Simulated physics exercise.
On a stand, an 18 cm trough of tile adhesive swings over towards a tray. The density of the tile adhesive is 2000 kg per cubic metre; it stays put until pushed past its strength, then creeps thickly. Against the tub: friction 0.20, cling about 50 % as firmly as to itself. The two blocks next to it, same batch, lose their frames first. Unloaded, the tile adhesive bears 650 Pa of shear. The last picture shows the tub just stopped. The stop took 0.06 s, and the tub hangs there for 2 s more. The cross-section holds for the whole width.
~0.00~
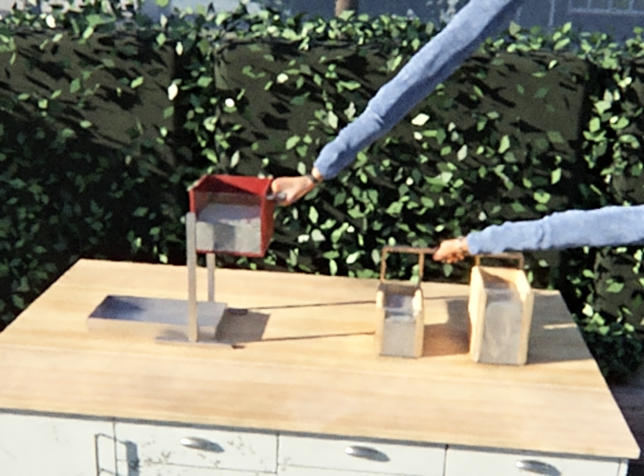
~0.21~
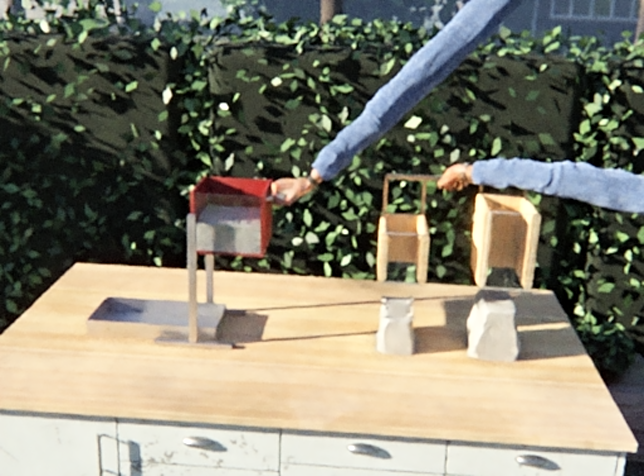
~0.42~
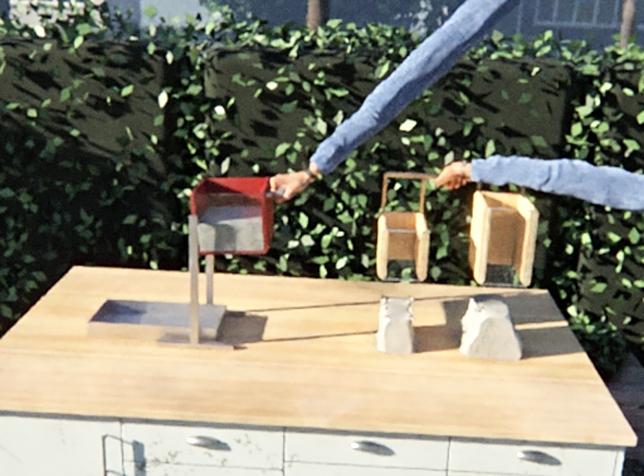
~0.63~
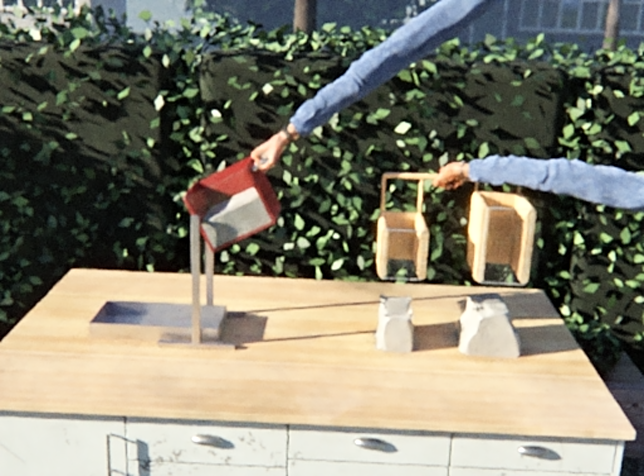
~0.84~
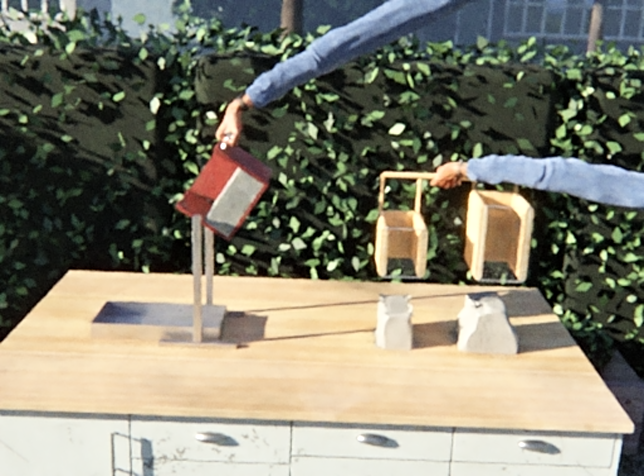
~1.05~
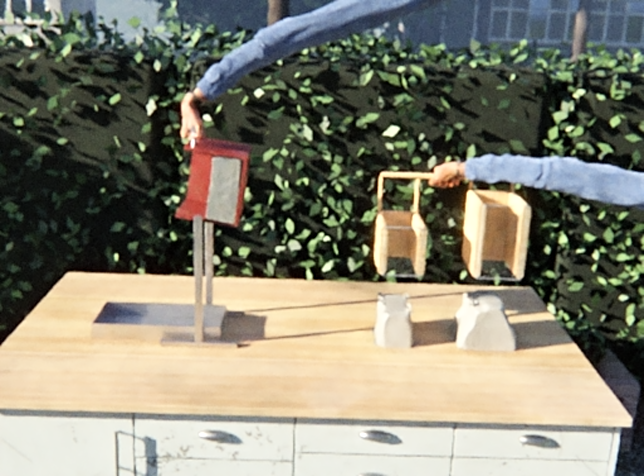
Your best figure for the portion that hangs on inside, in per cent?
The portion that hangs on inside is near 100 %.
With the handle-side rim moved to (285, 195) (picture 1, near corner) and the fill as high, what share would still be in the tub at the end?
Then about 70 %.
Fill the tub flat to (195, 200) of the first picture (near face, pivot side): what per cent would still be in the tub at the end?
Then about 70 %.
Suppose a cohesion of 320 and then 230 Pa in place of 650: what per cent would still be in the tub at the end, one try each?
In that order: 90 %, 80 %.
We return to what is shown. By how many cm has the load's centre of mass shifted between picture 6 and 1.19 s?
Roughly 2 cm.
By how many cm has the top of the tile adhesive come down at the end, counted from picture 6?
Some 5 cm.
After 1.19 s, the tub is at 82 degrees and holds 100 %.
After 1.36 s, the tub is at 82 degrees and holds 100 %.
After 1.53 s, the tub is at 82 degrees and holds 100 %.
After 1.70 s, the tub is at 82 degrees and holds 100 %.
After 3.05 s, at the end, the tub is at 82 degrees and holds 100 %.
